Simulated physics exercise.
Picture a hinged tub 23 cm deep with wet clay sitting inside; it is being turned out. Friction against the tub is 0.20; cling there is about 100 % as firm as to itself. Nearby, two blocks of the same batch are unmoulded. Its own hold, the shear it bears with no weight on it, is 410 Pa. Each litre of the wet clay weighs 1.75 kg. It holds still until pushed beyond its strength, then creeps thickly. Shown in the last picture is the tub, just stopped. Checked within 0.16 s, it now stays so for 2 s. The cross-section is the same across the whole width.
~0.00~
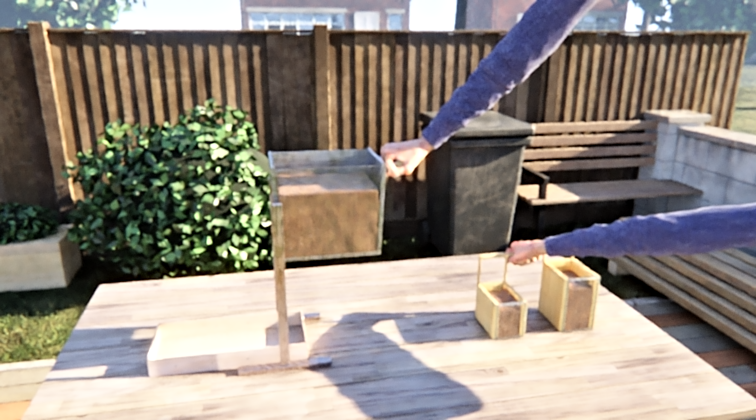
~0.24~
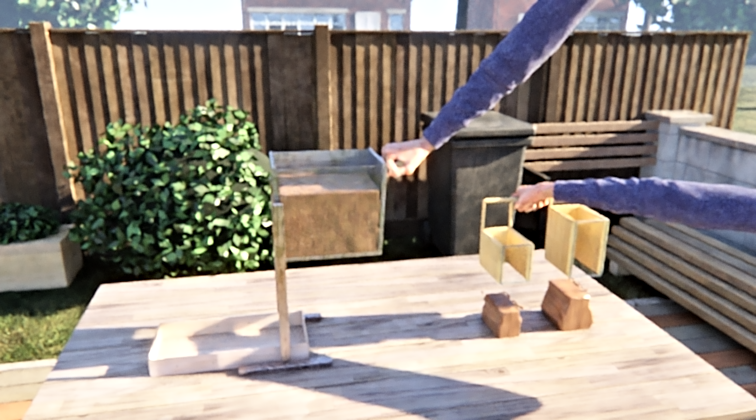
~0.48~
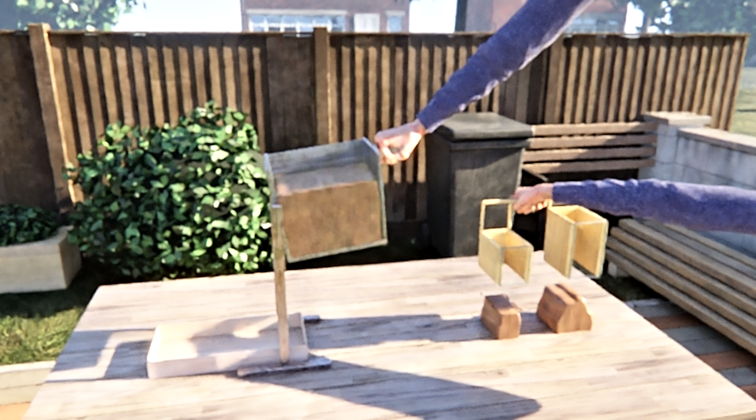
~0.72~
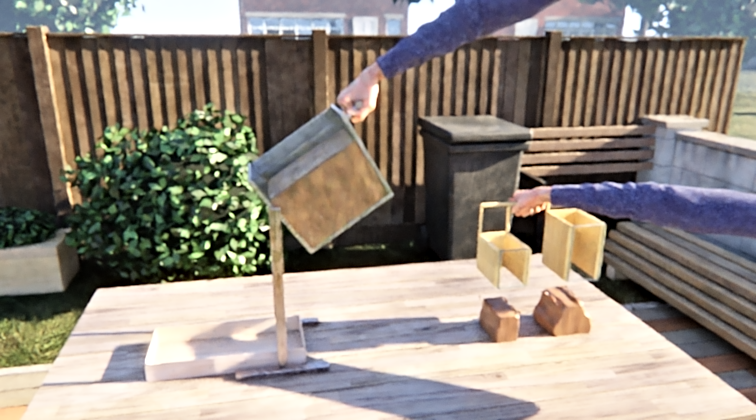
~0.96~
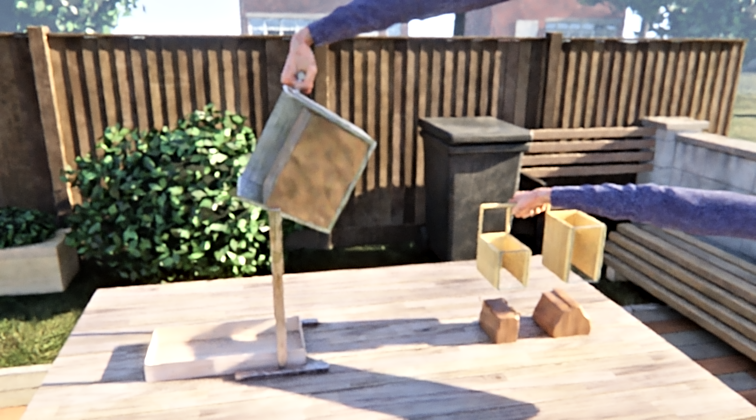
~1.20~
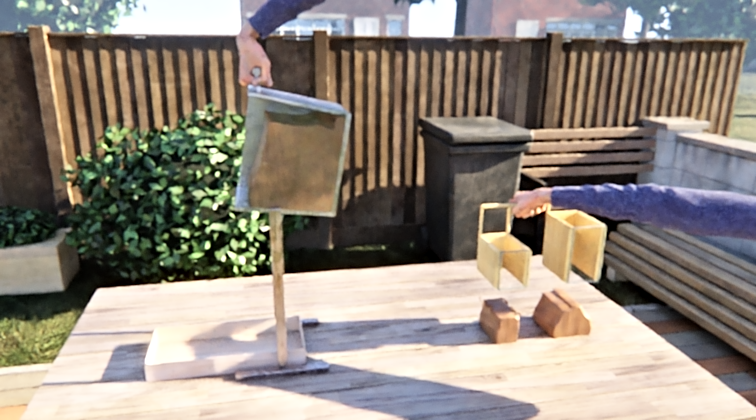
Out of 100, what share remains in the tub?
75 out of 100.
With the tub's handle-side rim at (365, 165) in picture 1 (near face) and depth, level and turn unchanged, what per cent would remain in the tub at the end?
I'd guess around 100 per cent remains.
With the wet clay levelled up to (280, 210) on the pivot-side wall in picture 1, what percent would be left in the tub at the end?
It would come to roughly 100 percent.
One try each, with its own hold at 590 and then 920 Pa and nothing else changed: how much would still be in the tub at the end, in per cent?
You'd see 100 percent the first time and 100 percent the second.
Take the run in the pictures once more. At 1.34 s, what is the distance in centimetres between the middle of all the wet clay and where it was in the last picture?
3 cm.
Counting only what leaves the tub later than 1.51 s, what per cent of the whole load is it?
Roughly 8 %.
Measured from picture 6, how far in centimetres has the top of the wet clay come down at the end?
The top ends up some 0 cm below its level in the last picture.
After 1.34 s, the tub is at 80 degrees and holds 97 %.
After 1.51 s, the tub is at 80 degrees and holds 83 %.
After 1.68 s, the tub is at 80 degrees and holds 75 %.
After 1.85 s, the tub is at 80 degrees and holds 75 %.
After 3.20 s, at the end, the tub is at 80 degrees and holds 75 %.
